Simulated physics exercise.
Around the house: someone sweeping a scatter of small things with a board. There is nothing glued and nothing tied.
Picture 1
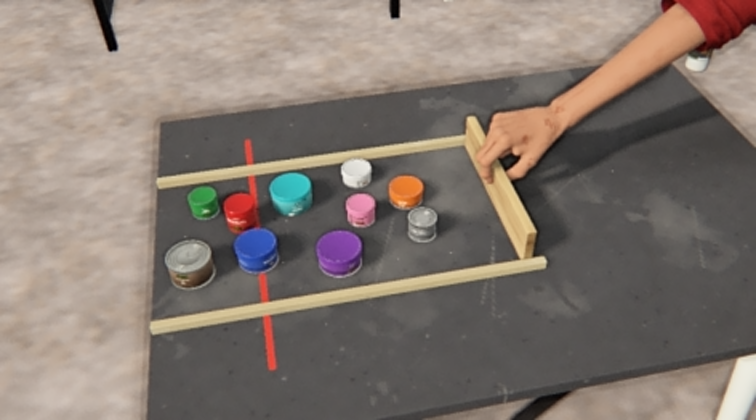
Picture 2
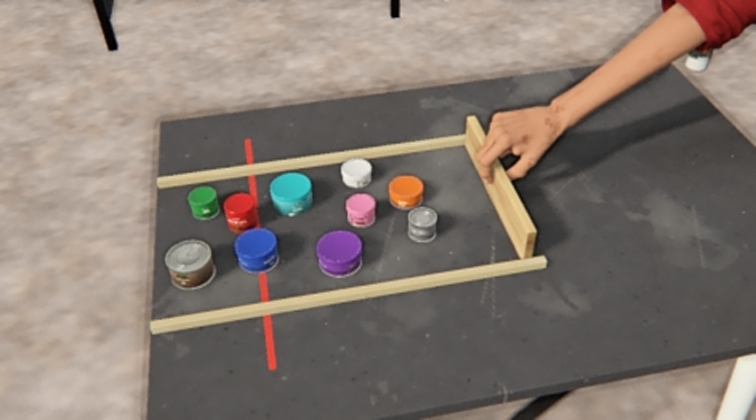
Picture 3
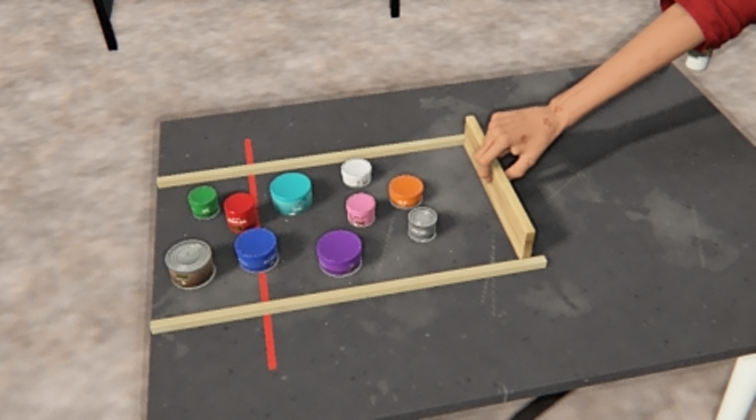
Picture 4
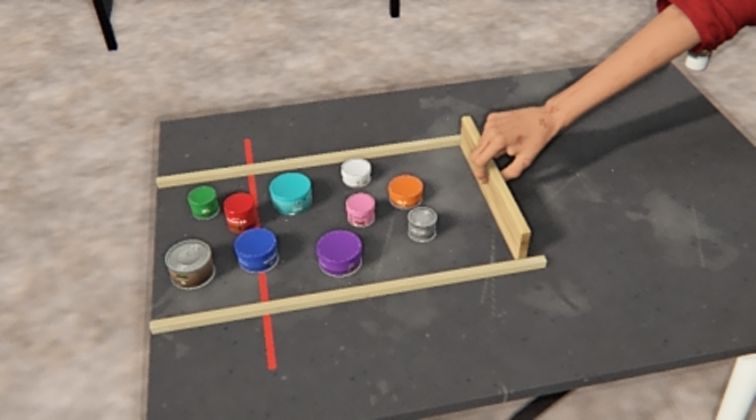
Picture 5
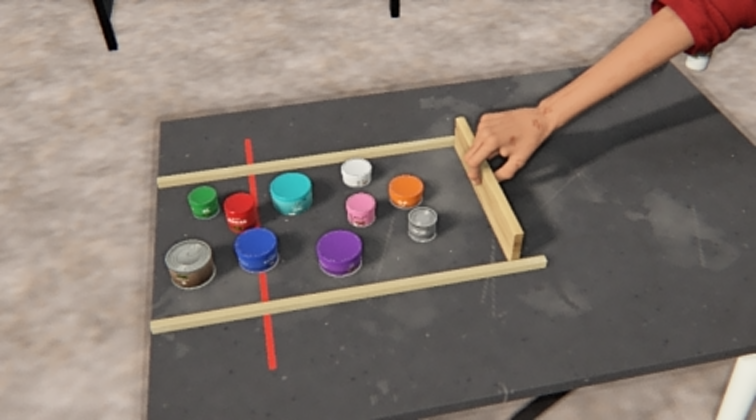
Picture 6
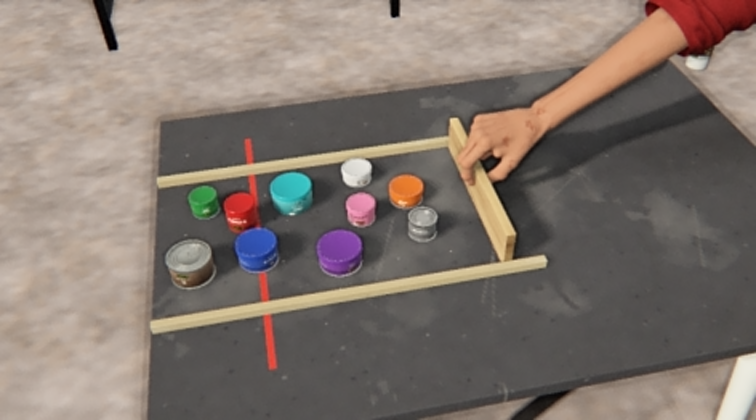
A hand slides a wooden board slightly left toward scattered colourful tins on a dark table.
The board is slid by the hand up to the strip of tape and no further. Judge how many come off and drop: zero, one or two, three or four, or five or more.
Zero come off.
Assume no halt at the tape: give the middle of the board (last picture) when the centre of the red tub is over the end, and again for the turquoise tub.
Around (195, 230), then around (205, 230).
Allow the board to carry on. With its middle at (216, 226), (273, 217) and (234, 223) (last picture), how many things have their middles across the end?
Taking the places in turn, the counts are 2, 0 and 1.
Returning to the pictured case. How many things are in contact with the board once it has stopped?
That number would be 5.
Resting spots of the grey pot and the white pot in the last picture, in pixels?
Final positions: Near (245, 251); near (238, 188).
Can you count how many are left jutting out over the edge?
1 is the number.
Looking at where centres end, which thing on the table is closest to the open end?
The answer: The brown tin.
Soon after, none off yet; brown tin at rest near (191, 265); green tin at rest near (205, 203); red tub at rest near (241, 213).
At rest, the number that fall off is zero.
